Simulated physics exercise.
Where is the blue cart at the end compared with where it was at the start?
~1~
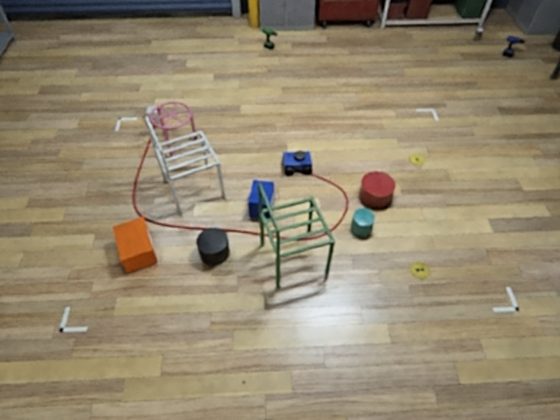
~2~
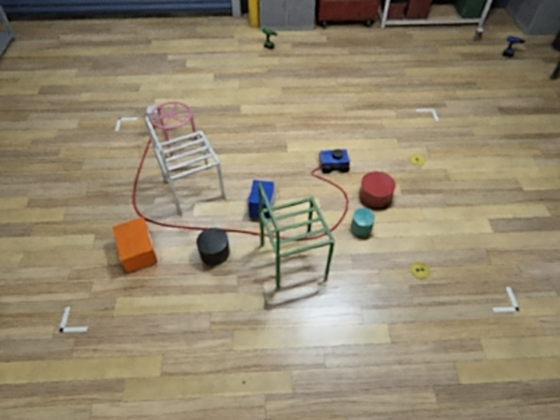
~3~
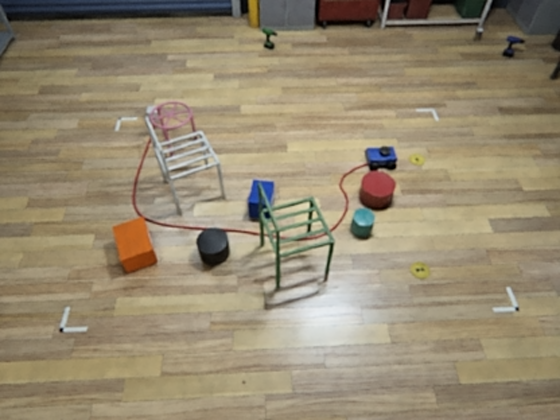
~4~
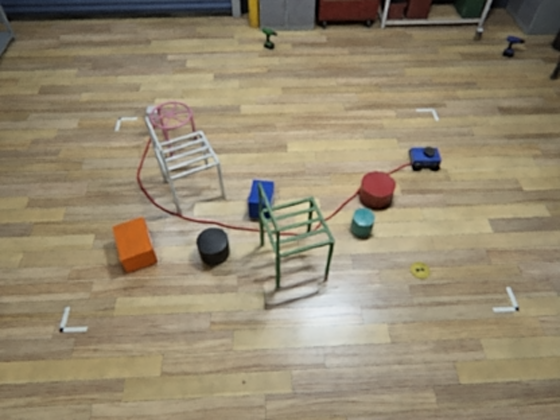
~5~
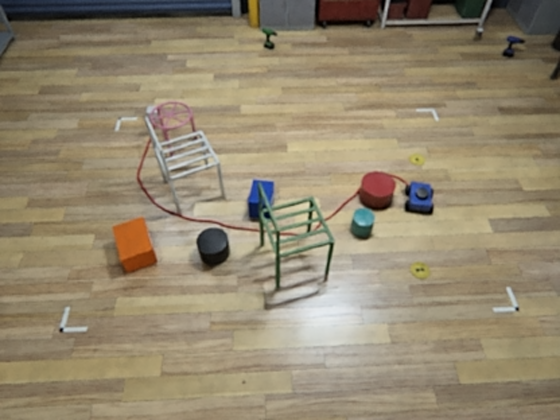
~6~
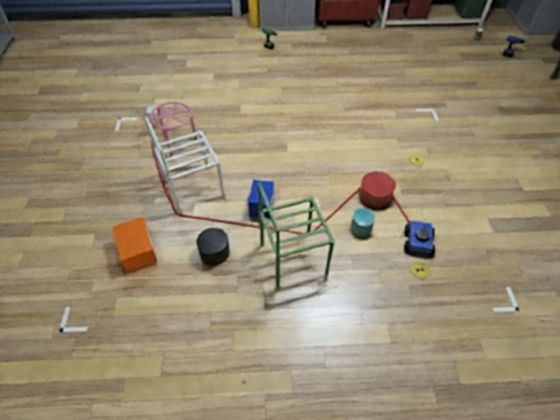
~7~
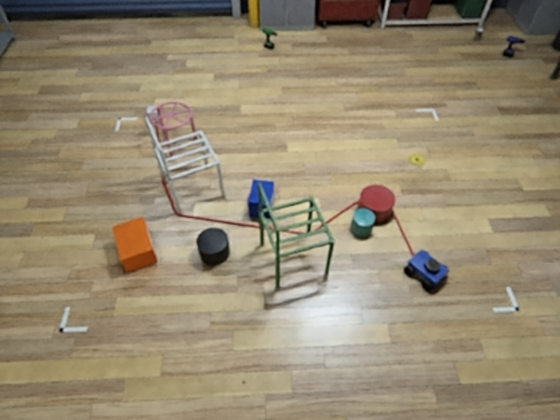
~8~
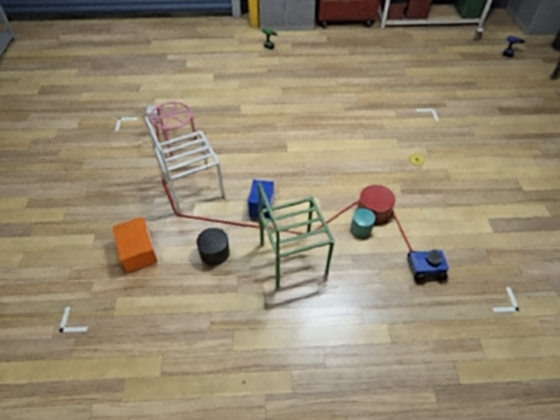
It began near the middle of the floor, above and to the left of the red bucket. By the end it was farther right and closer to the viewer, below and to the right of the bucket.
